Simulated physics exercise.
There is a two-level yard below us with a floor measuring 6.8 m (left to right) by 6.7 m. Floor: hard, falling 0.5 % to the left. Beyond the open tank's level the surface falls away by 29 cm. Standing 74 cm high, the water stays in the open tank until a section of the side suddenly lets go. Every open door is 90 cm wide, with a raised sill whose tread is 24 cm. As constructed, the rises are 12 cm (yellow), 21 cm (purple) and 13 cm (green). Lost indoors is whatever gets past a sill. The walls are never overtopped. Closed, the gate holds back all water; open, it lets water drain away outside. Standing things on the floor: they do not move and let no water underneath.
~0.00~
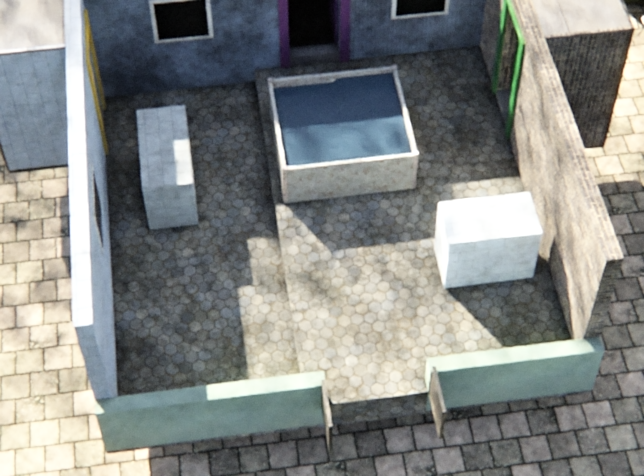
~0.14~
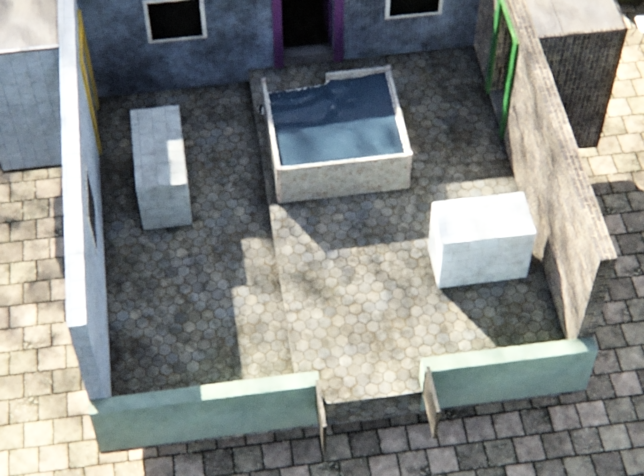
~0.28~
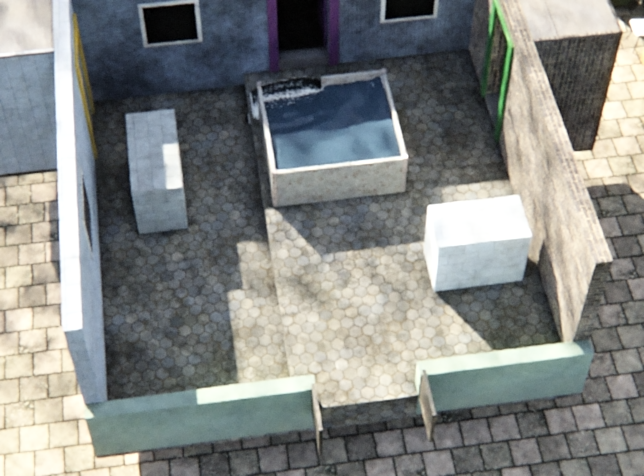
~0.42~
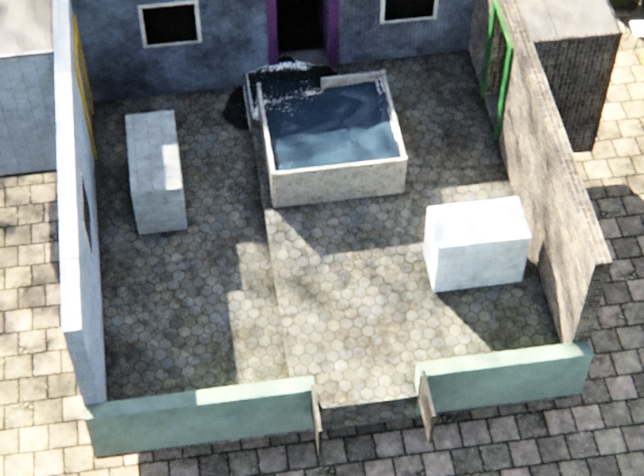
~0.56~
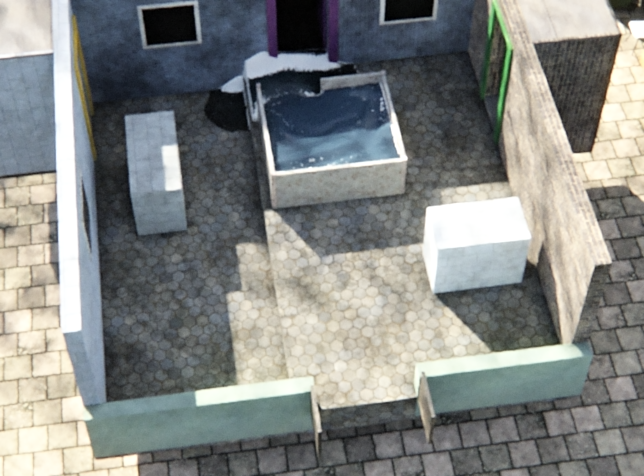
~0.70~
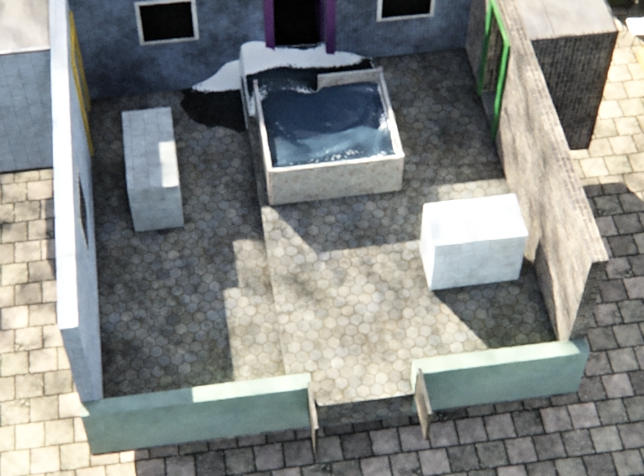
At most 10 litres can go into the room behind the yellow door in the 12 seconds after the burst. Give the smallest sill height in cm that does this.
Roughly 33 cm is needed.
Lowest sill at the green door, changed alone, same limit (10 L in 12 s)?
Green door, minimum about 10.5 cm.
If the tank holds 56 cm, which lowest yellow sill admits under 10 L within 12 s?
Minimum height: Approx. 24 cm.
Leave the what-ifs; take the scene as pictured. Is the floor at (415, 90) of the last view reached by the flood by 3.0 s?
Point status: Inundated.
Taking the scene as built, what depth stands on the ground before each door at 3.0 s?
Lab note, cm: Yellow 29; purple 30; green 14.
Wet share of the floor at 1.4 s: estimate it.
Near 15 per cent of the open floor.
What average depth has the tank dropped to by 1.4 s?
Averaged depth comes out at about 50 cm.
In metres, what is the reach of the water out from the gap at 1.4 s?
The front is some 3.6 m out.
After 1.4 s water covers 15 % of the floor, deepest (52 cm) near (271, 77); it has not reached the yellow door.
After 3.0 s water covers 30 % of the floor, deepest (33 cm) near (280, 68); 29 cm at the yellow door, 169 litres in over its 12 cm sill.
After 12.0 s water covers 90 % of the floor, deepest (13 cm) near (102, 347); 10 cm at the yellow door, 349 litres in over its 12 cm sill.
At the yellow door as built, the water arrived by 1.5 s and peaked near 32 cm at 2.4 s.
Run again over the same 12 s with other heights there, 38 litres in over 27 cm, 3 litres over 36.5 cm. The limit of 10 litres is kept from about 33 cm up.
